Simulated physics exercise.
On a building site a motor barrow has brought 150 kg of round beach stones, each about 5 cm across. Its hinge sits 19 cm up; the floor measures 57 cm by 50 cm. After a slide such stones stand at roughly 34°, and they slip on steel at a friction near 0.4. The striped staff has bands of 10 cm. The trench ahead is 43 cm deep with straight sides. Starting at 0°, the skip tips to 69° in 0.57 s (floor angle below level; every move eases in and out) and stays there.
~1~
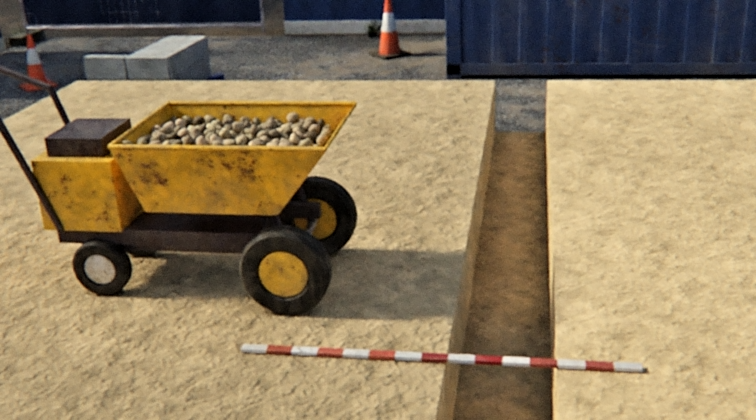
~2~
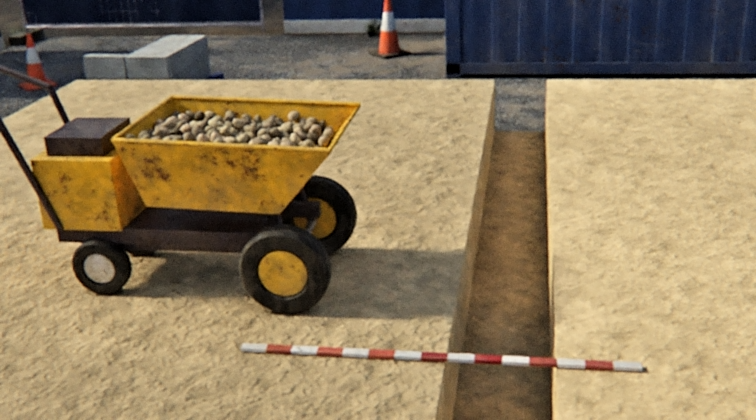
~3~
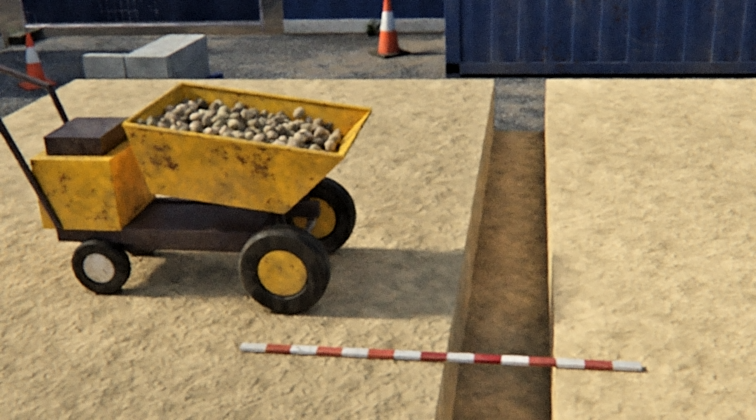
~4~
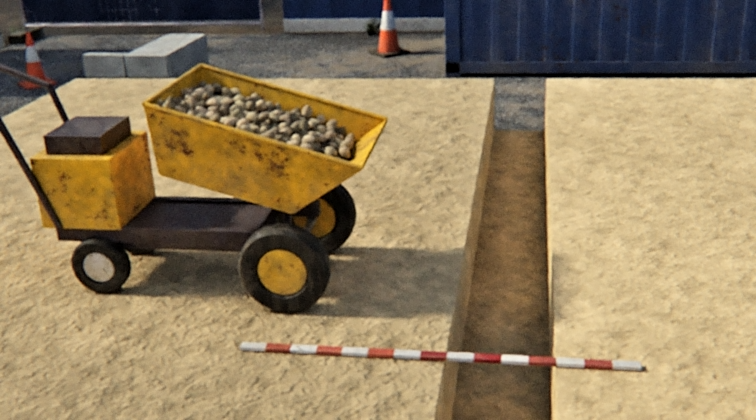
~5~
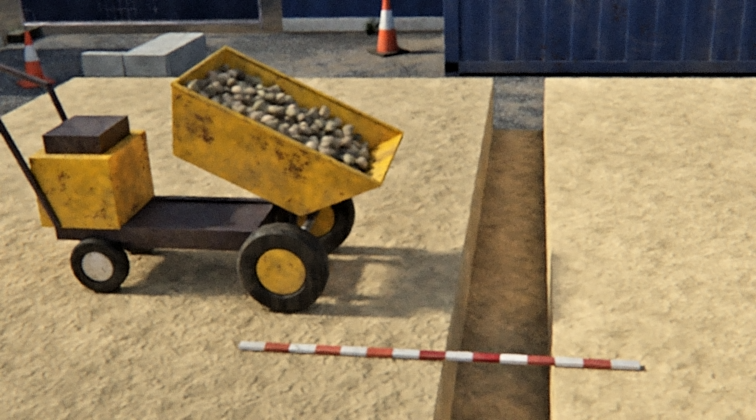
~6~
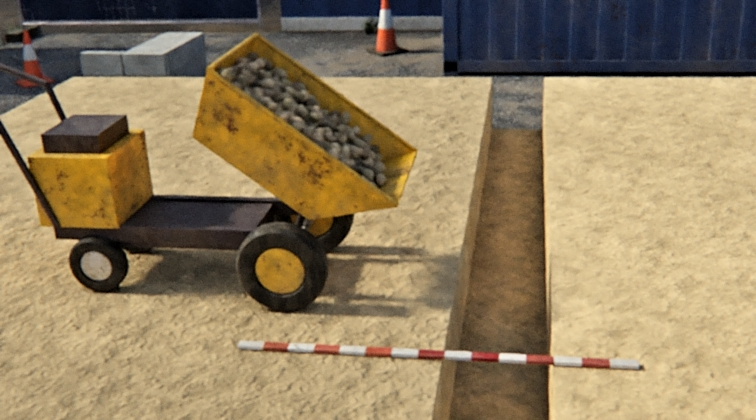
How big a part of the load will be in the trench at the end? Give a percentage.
Some 97 per cent of it.
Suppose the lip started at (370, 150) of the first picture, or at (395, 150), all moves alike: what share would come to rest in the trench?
First some 70, then 50 per cent.
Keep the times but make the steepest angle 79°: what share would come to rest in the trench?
In that case some 85 per cent.
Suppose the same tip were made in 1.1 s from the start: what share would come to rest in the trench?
In that case some 100 per cent.
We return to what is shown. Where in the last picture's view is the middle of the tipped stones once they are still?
Around (507, 355).
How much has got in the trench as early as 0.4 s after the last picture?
About 25 per cent by then.
Then, 0.1 s after the last picture the floor is at 59°, 100 % in the skip; the foremost stones are at (410, 215).
Then, 0.4 s after the last picture the floor is at 69°, 73 % in the skip, 3 % short of the trench, 24 % in the trench; the foremost stones are at (514, 309).
Then, 0.7 s after the last picture the floor is at 69°, 14 % in the skip, 3 % short of the trench, 81 % in the trench, 3 % past the trench; the foremost stones are at (670, 294).
Then, 2.7 s after the last picture the floor is at 69°, 0 % in the skip, 97 % in the trench, 3 % past the trench; the foremost stones are past the picture's edge.
